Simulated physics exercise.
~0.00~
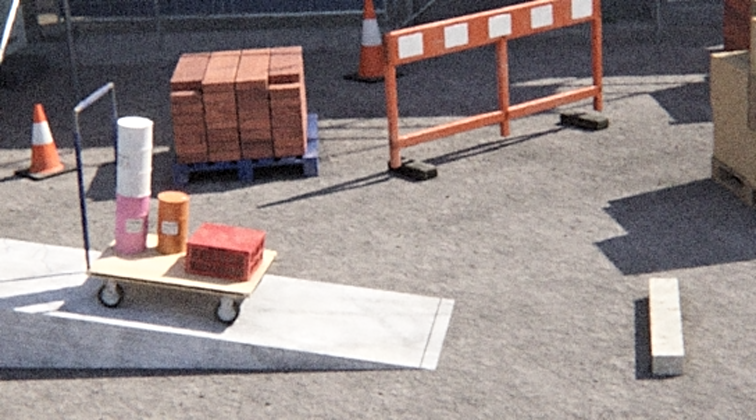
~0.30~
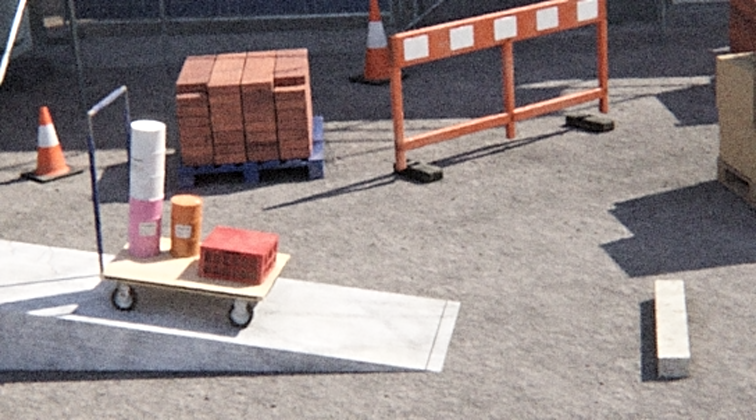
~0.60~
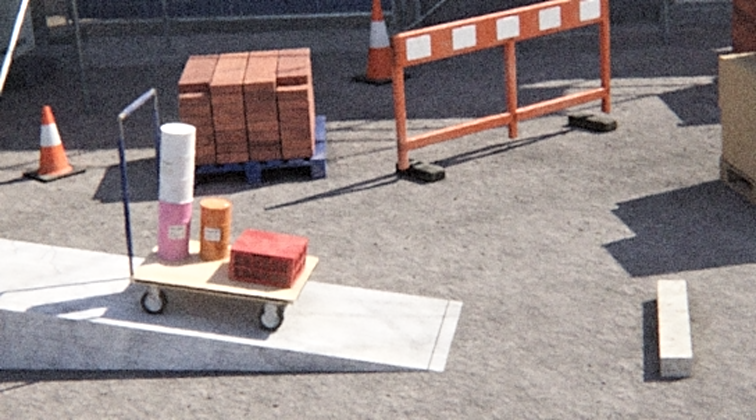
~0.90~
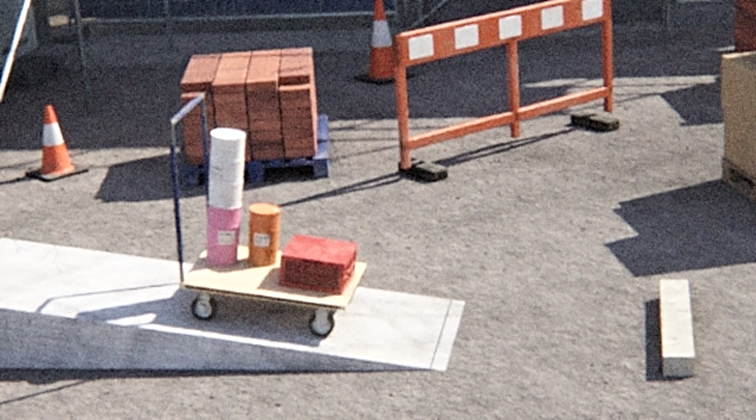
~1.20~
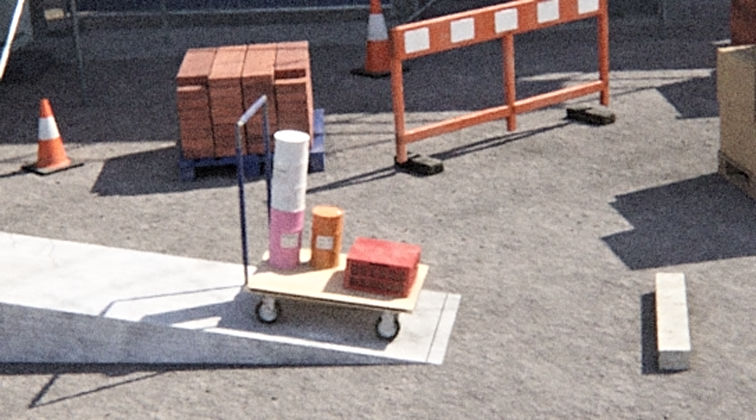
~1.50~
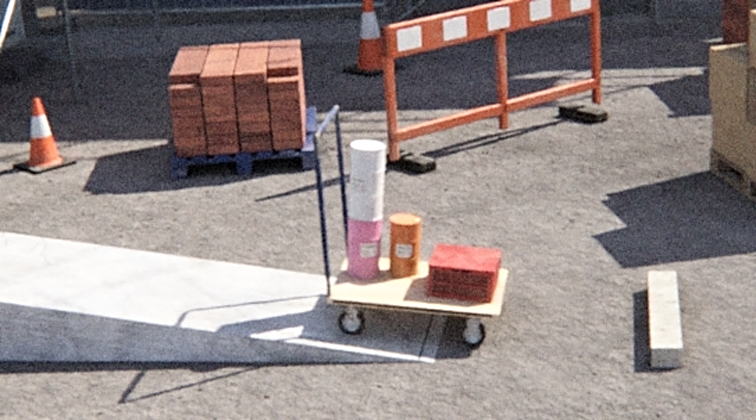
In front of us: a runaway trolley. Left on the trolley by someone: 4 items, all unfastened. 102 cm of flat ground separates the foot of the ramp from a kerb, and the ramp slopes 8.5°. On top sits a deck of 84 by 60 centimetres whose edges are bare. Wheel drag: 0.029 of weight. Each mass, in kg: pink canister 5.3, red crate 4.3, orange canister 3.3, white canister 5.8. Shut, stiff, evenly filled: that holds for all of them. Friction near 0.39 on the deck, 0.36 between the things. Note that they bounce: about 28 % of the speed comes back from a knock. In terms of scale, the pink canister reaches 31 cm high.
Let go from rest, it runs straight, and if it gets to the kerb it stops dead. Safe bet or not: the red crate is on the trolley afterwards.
My guess is it gets shed.
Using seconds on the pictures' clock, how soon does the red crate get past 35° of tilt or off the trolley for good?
I'd say around the 2.1 s mark.
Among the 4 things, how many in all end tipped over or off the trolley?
3.
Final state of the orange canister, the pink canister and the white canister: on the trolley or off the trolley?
Final state - the orange canister stays within bounds; the pink canister stays within bounds; the white canister ends out of bounds.
By 2.20 s, trolley at the kerb; red crate now off the trolley; white canister rocked 23° off its seat; pink canister rocked 23° off its seat.
By 2.50 s, trolley at the kerb; pink canister on its side; white canister upside down; orange canister 38 cm from its spot.
When it is over (4.0 s), off the trolley, red crate and white canister; lying over on the trolley, pink canister; not toppled but over 10 cm from the start, orange canister. End places, in pixels of the last picture, red crate near (751, 296).
